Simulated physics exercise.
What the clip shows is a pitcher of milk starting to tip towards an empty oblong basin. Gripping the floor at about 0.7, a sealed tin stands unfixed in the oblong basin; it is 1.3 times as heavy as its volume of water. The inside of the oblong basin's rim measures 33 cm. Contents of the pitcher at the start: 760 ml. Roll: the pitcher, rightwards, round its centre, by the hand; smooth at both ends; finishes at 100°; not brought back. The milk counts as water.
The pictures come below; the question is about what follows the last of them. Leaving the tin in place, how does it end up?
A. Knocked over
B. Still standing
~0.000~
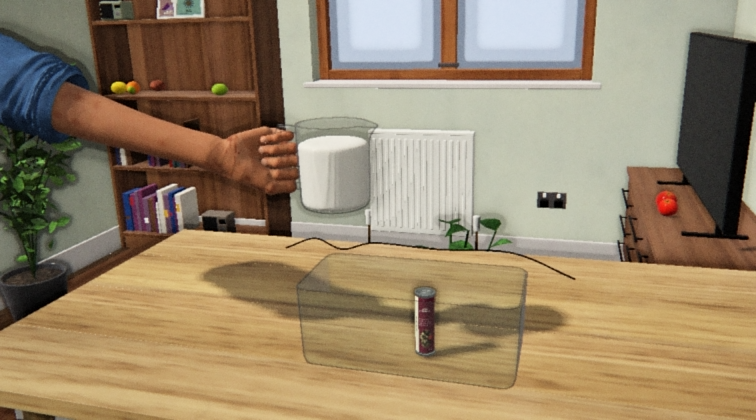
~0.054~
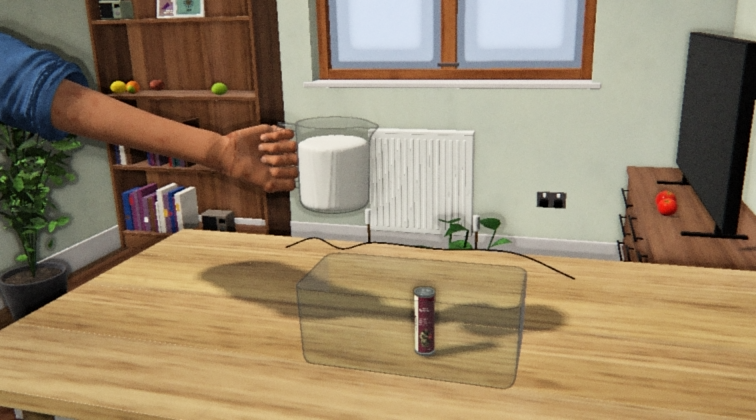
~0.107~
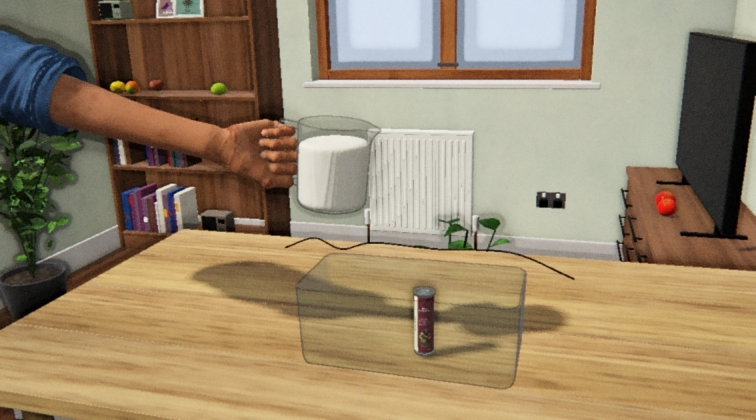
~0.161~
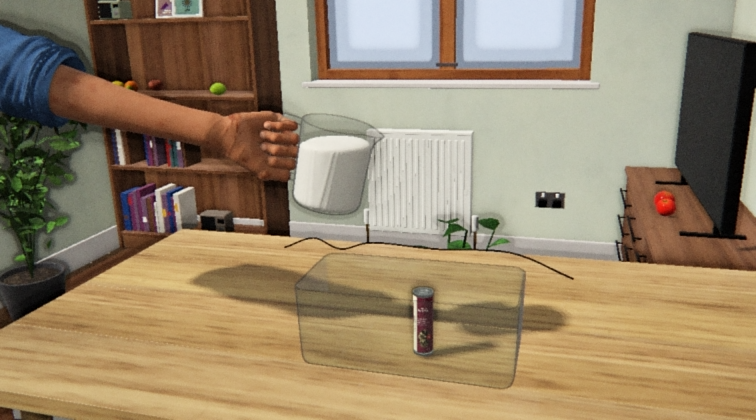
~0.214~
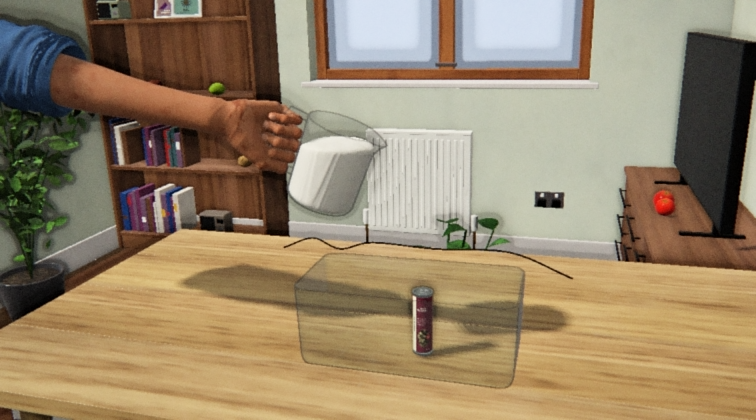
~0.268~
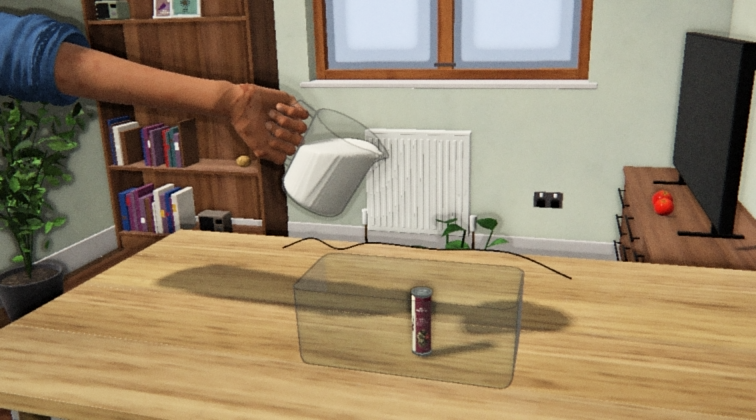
Option B: Still standing.
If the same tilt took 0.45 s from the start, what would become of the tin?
The tin would stay balanced.
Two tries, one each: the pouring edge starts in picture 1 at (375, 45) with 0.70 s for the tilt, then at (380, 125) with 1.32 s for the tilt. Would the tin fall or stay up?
The tin stays vertical the first time and stays vertical the second time.
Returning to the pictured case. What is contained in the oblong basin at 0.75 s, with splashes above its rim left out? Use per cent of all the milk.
Near 54 in a hundred.
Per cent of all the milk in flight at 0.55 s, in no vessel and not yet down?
Near 26 per cent at that time.
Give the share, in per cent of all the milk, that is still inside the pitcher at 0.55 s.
I'd estimate some 68 % remains.
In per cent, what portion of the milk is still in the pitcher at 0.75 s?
Close to 22 in a hundred.
By 0.55 s the tilt is 89° and 67 per cent is still to pour; the tin stands where it began.
By 0.75 s the tilt is 100° and 23 per cent is still to pour; the tin stands where it began.
By 0.97 s the tilt is 100° and 6 per cent is still to pour; the tin stands where it began.
By 1.20 s the tilt is 100° and 1 per cent is still to pour; the tin stands where it began.
At rest the tin stands where it began.
